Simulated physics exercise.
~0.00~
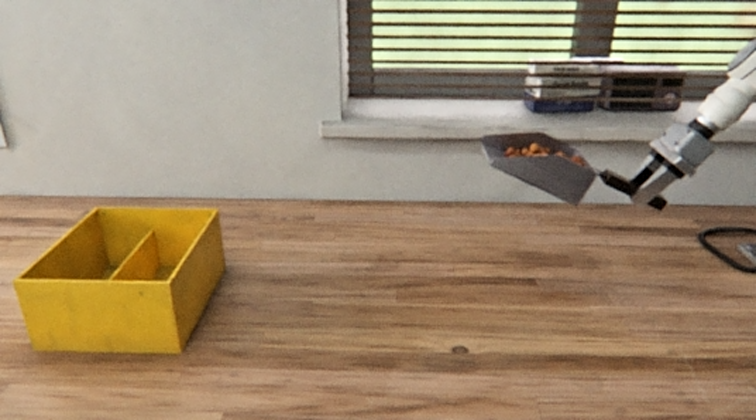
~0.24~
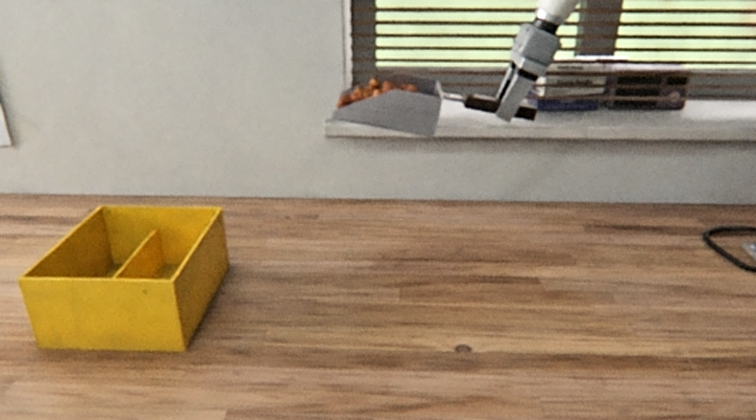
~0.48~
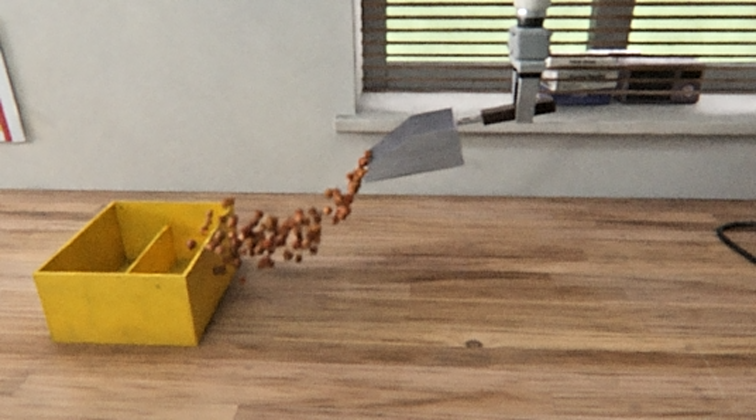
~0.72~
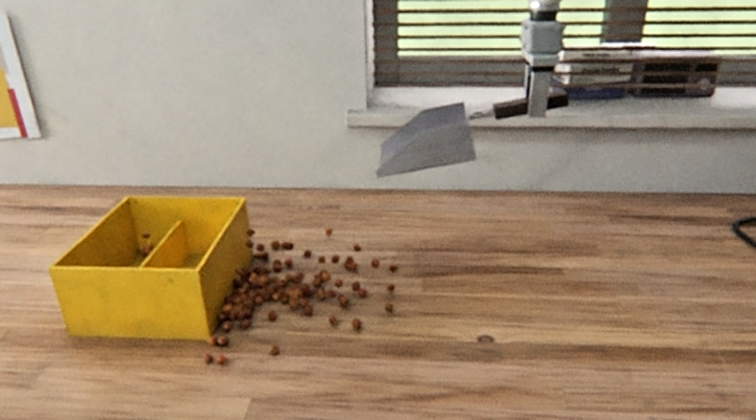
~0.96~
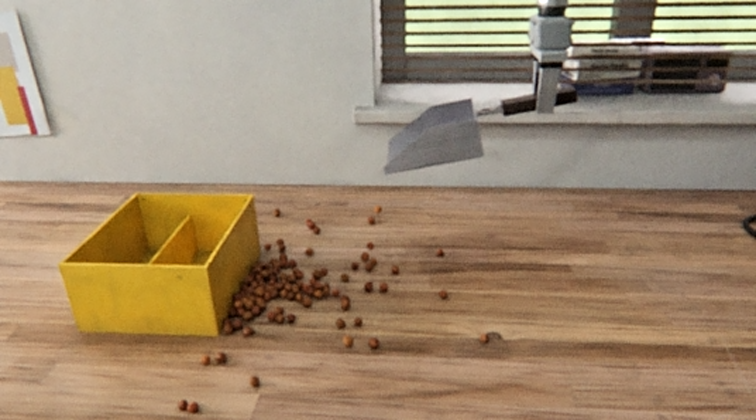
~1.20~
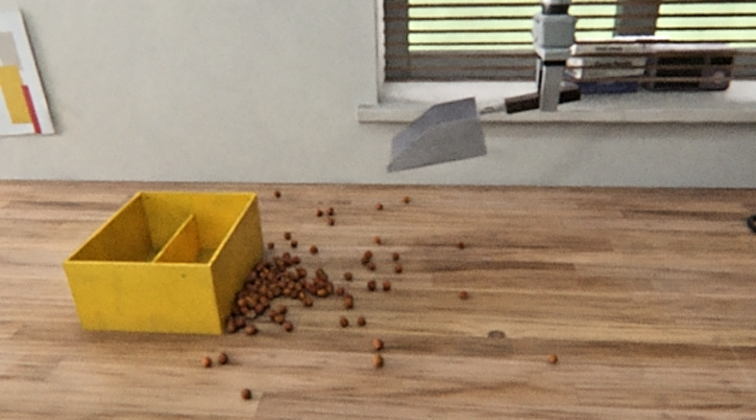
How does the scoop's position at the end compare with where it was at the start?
The scoop ends up farther to the left and a little higher than where it started, closer to the yellow box.
